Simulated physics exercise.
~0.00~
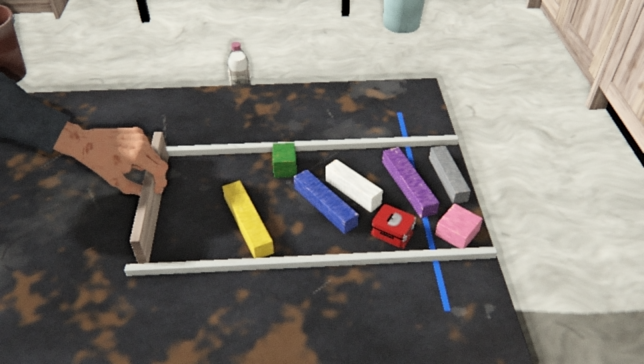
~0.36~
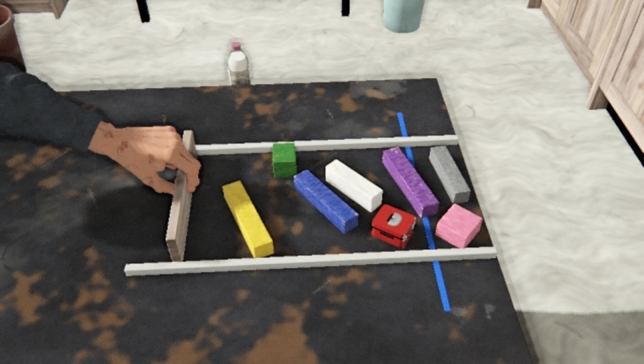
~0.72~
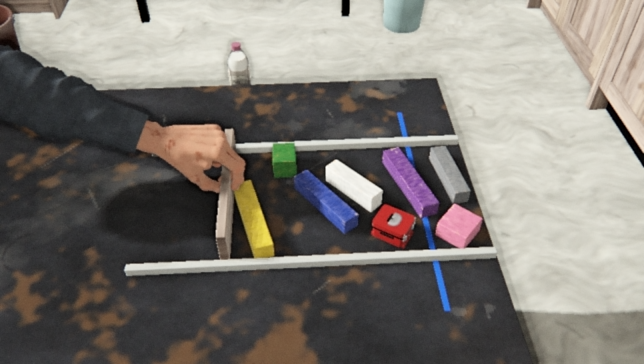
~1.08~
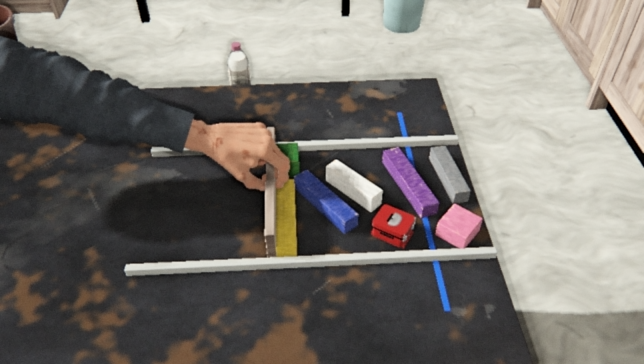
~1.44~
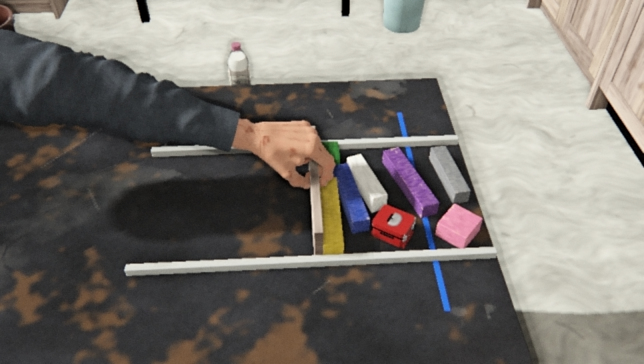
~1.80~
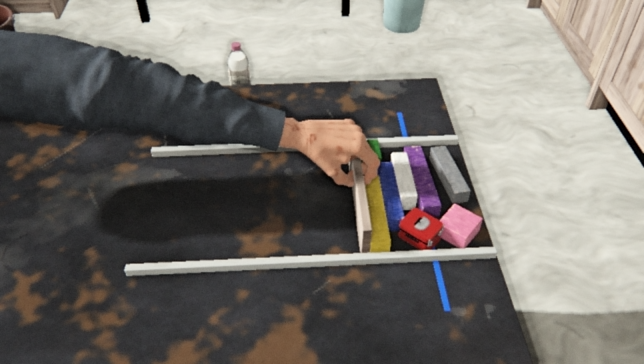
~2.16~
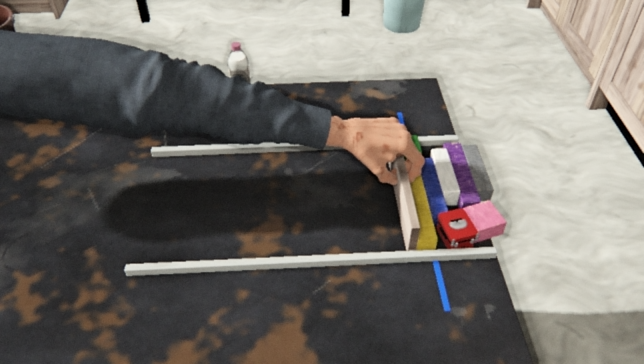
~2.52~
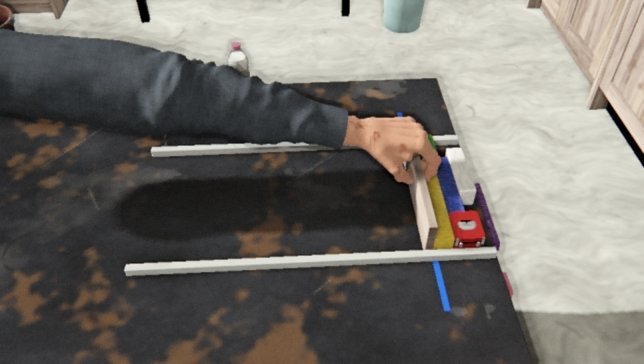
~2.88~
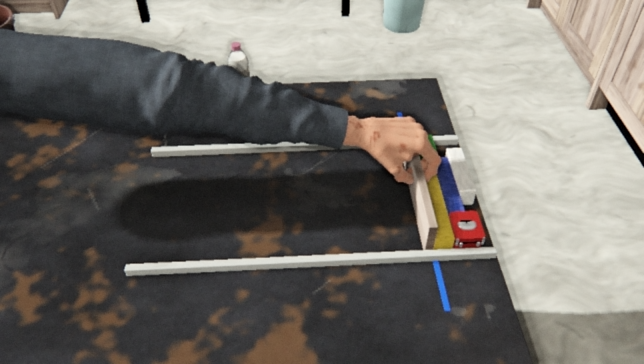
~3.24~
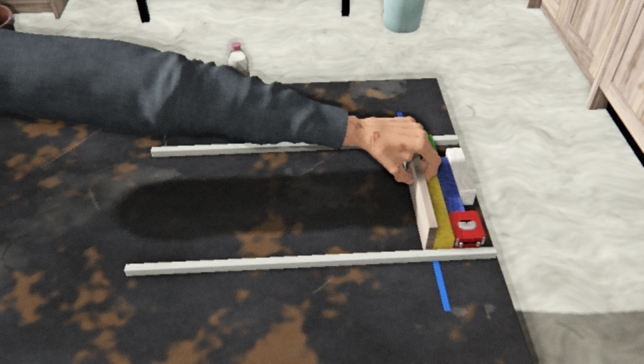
A hand in a dark sleeve holds an upright wooden board at the left of a dark, rust-patched tabletop, seen from above at an angle. Between two white rails lie yellow, blue, white, purple and grey bars, a green block, a pink block and a small red object, with blue tape near the right edge. The hand slides the board rightward, gathering the yellow bar, then the green, blue and white pieces. The bunched pieces push the grey, purple and pink ones over the edge. The board stops near the tape, with the rest crowded at the brink.
